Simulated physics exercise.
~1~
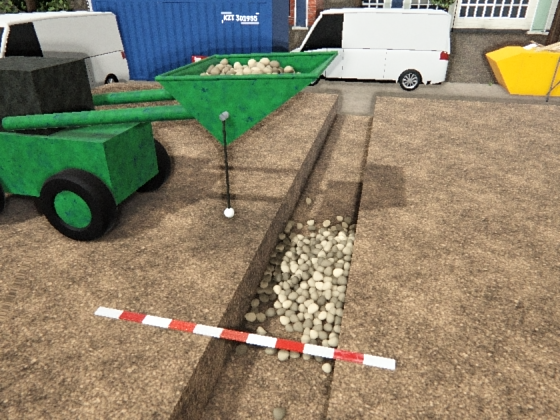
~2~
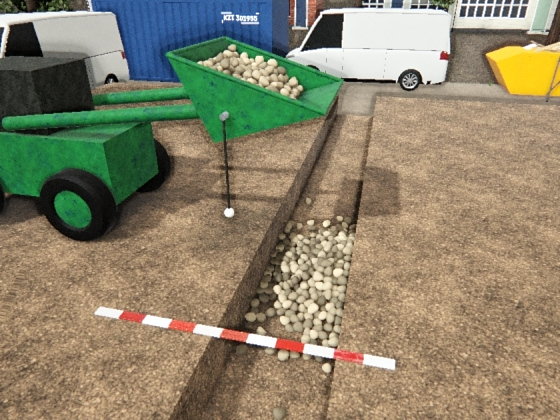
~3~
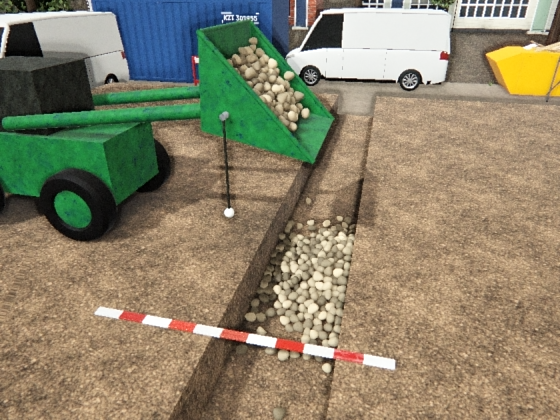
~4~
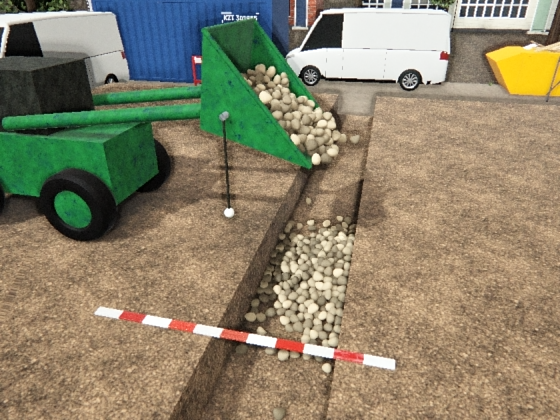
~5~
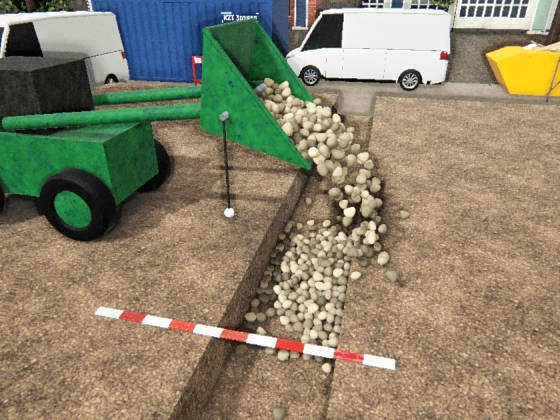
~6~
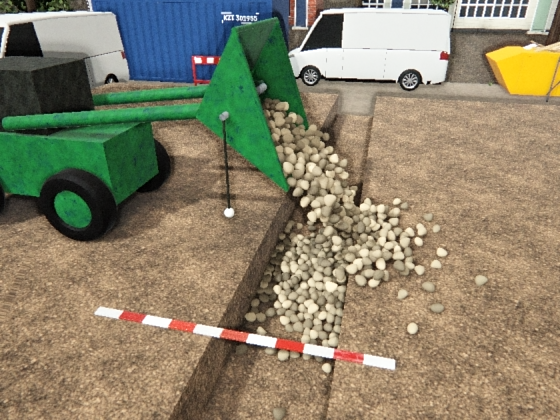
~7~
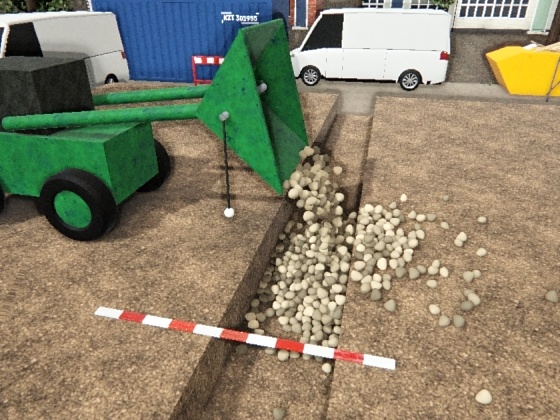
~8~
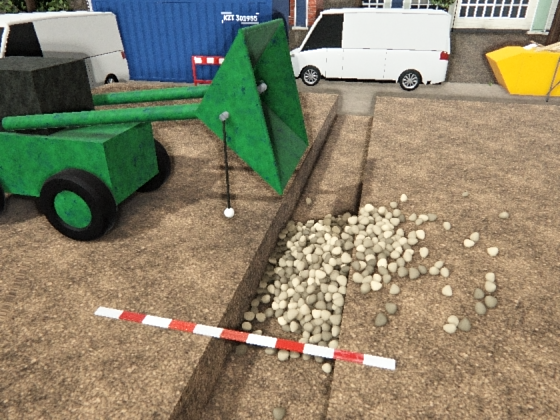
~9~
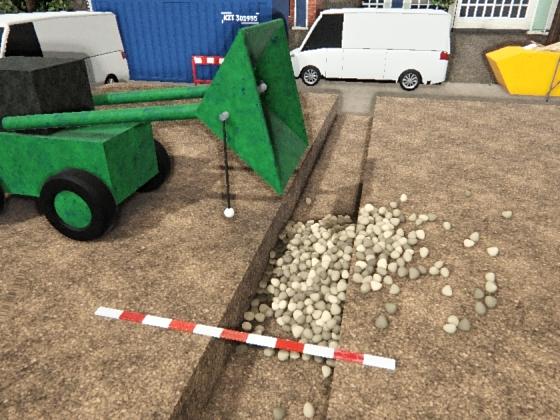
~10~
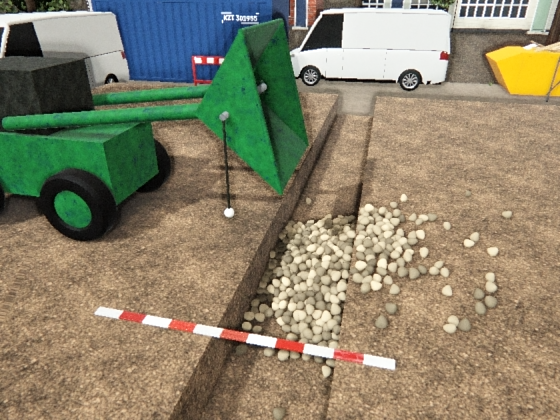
In the video, a green loader tips its bucket of round pale stones toward a trench already holding some, pauses briefly, then tips further until empty; most stones pile up in the trench, while others spill onto the ground to the right and come to rest.
